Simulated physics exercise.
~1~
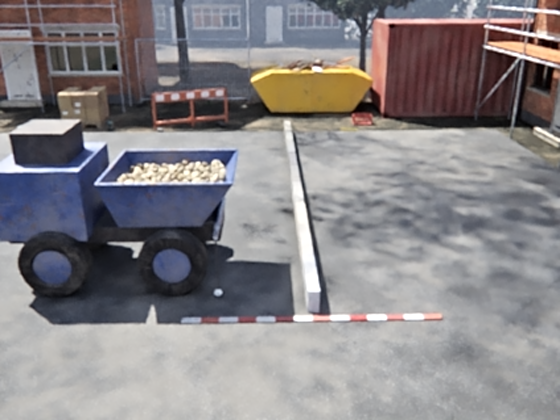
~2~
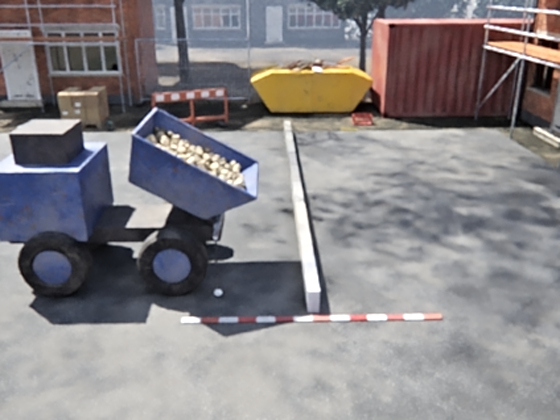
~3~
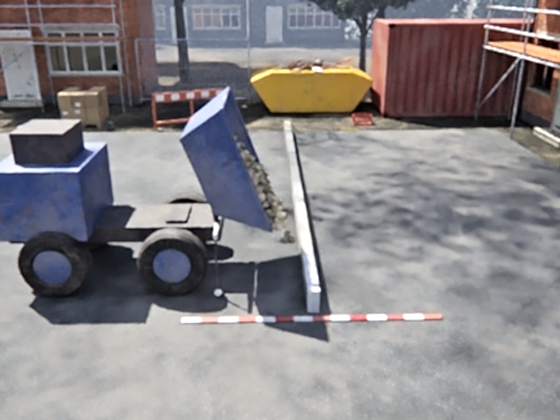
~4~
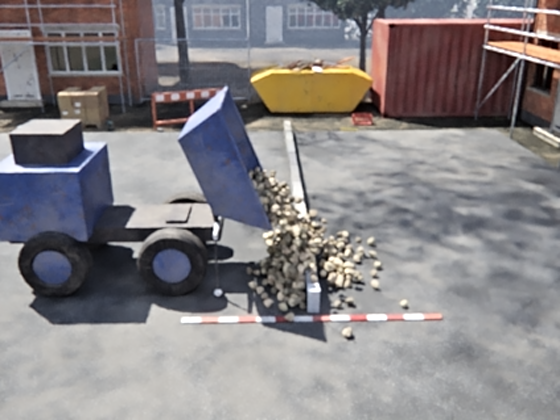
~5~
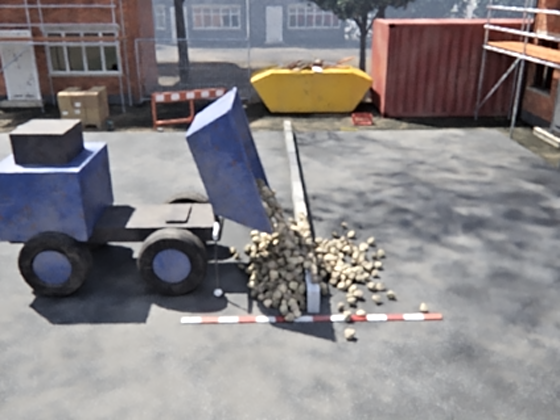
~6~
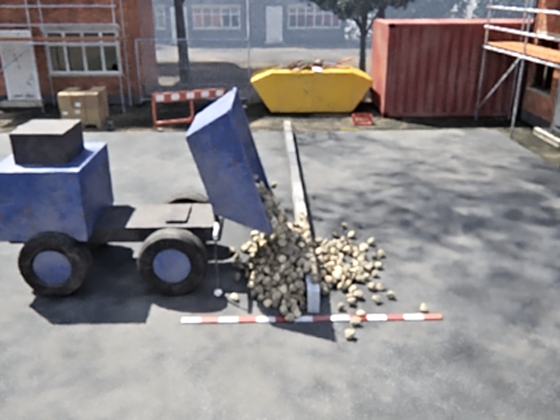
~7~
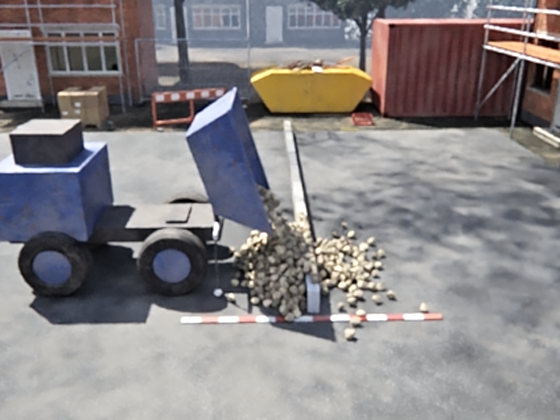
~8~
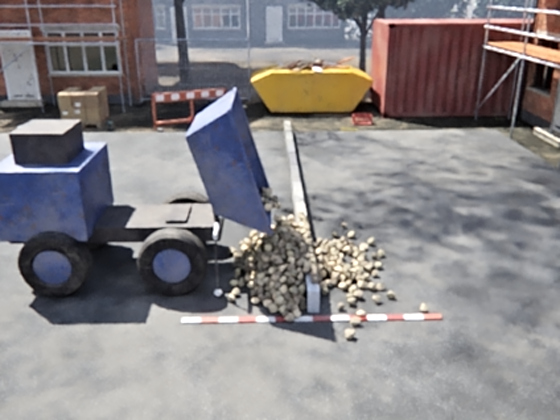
In the video, a blue dumper on a building site tips its skip to the right, pouring pale stones onto a low kerb, and the raised skip ends nearly still above a heap mostly on the near side, with a smaller share spilled beyond the kerb.
